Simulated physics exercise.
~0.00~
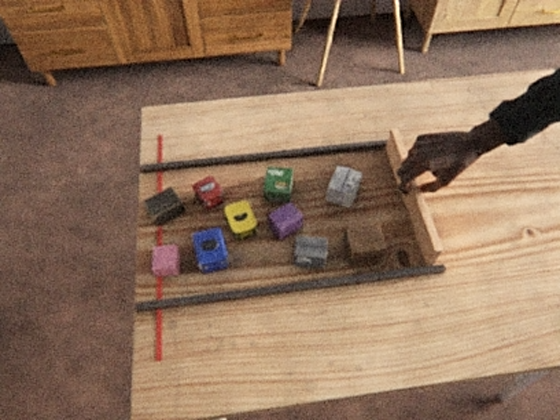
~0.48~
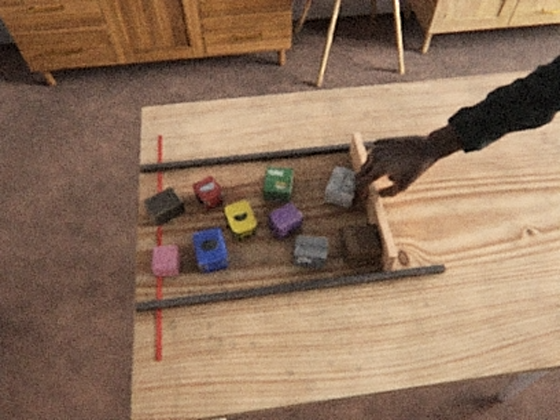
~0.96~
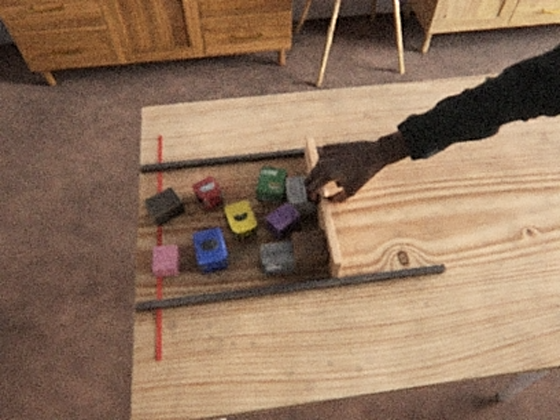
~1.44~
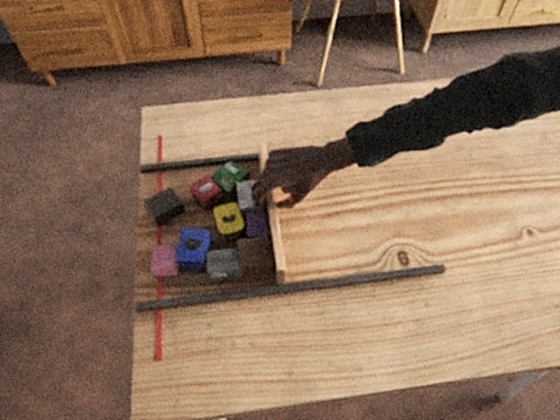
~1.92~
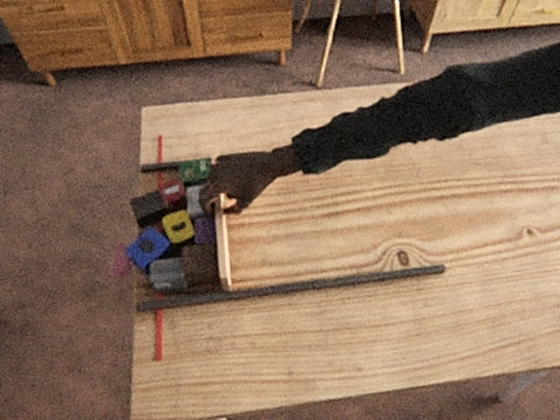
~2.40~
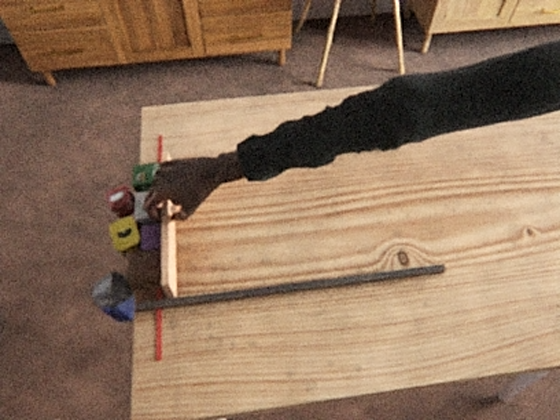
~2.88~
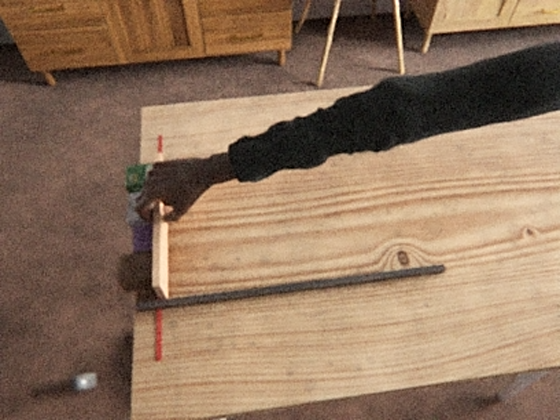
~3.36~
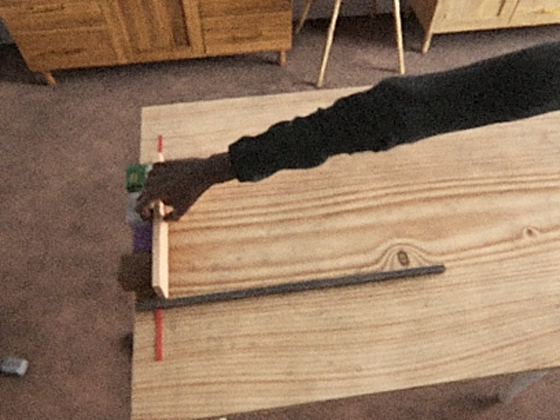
At the start, a hand in a dark sleeve holds an upright wooden board between two dark rails on a table, with small colourful blocks spread out between it and a red tape line near the left edge. The hand slides the board left, and it gathers the nearer grey, brown, green and purple pieces. The pieces bunch together and are pushed across the tape. The pink, black and blue ones go over the edge, followed by the red, yellow and a grey one. The board stops at the tape, with green, purple and brown pieces still at the edge, while a grey piece moves left across the floor.
